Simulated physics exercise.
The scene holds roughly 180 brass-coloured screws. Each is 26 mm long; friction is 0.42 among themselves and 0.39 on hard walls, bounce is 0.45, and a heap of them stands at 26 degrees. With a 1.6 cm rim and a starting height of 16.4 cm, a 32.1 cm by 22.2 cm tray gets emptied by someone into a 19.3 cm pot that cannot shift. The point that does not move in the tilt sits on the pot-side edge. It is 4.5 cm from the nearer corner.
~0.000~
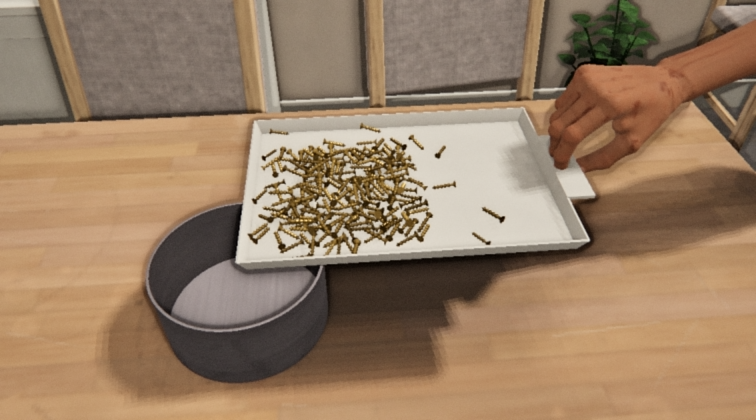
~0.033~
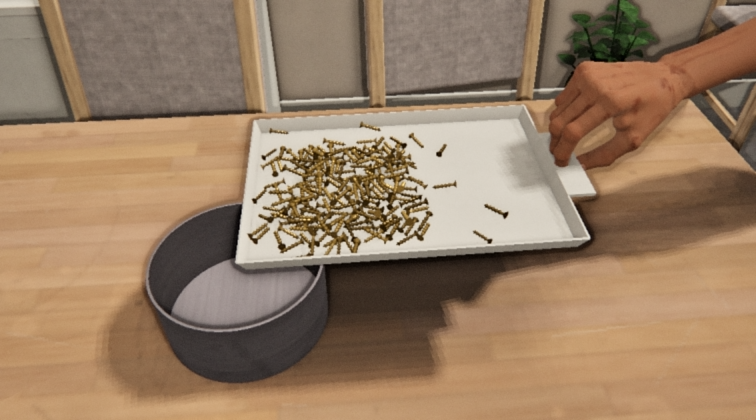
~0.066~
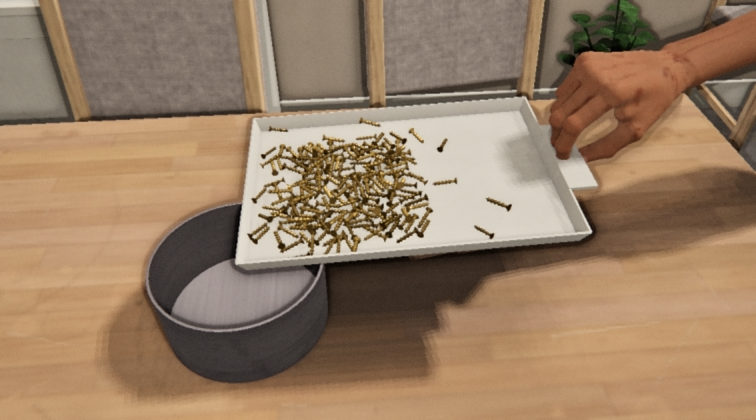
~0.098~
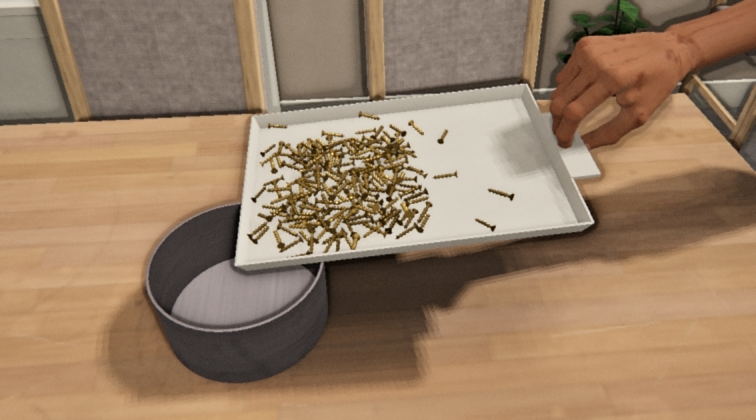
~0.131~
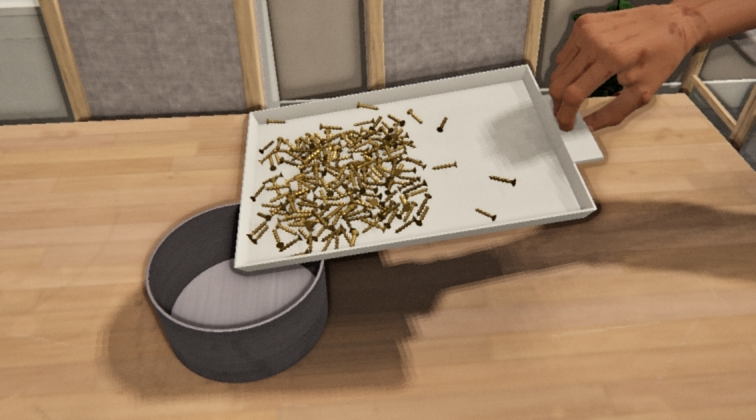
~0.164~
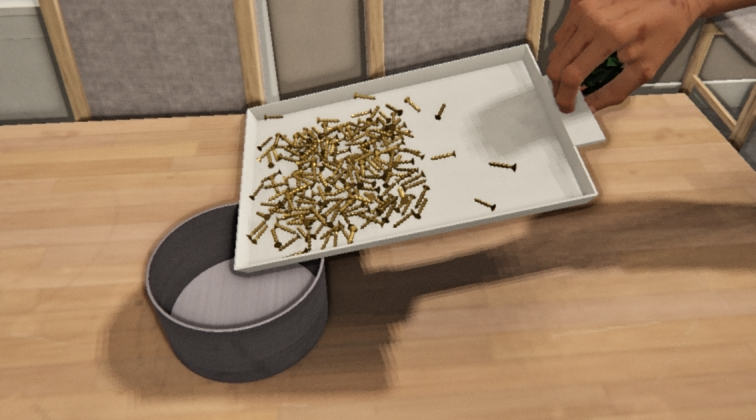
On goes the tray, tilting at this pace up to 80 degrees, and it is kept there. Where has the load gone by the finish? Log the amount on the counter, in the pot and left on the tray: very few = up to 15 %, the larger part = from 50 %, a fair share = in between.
Log: Counter = a fair share; pot = the larger part; tray = very few.
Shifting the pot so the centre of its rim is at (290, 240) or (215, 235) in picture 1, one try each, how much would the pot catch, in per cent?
About 5 and 30 per cent.
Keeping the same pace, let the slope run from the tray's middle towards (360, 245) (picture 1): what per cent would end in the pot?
Roughly 25 % of the pieces.
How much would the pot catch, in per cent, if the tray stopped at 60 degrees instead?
Around 65 %, I reckon.
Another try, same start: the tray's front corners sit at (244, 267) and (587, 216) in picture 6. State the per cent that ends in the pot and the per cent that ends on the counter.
Pot 25 % / counter 75 %.
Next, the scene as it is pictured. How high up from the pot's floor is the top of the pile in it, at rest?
Top level: Approx. 3.0 cm.
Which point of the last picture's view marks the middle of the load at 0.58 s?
The middle of the load should be at about (234, 229) by then.
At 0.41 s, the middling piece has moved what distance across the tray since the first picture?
It has moved some 3 cm from its start.
After 0.41 s, tilt 47 degrees; the tray holds 100 %, the pot 0 %.
After 0.58 s, tilt 69 degrees; the tray holds 85 %, the pot 0 %.
After 0.87 s, tilt 80 degrees; the tray holds 0 %, the pot 70 %.
At rest (1.7 s), counter 30 %, pot 75 %, tray 0 %.
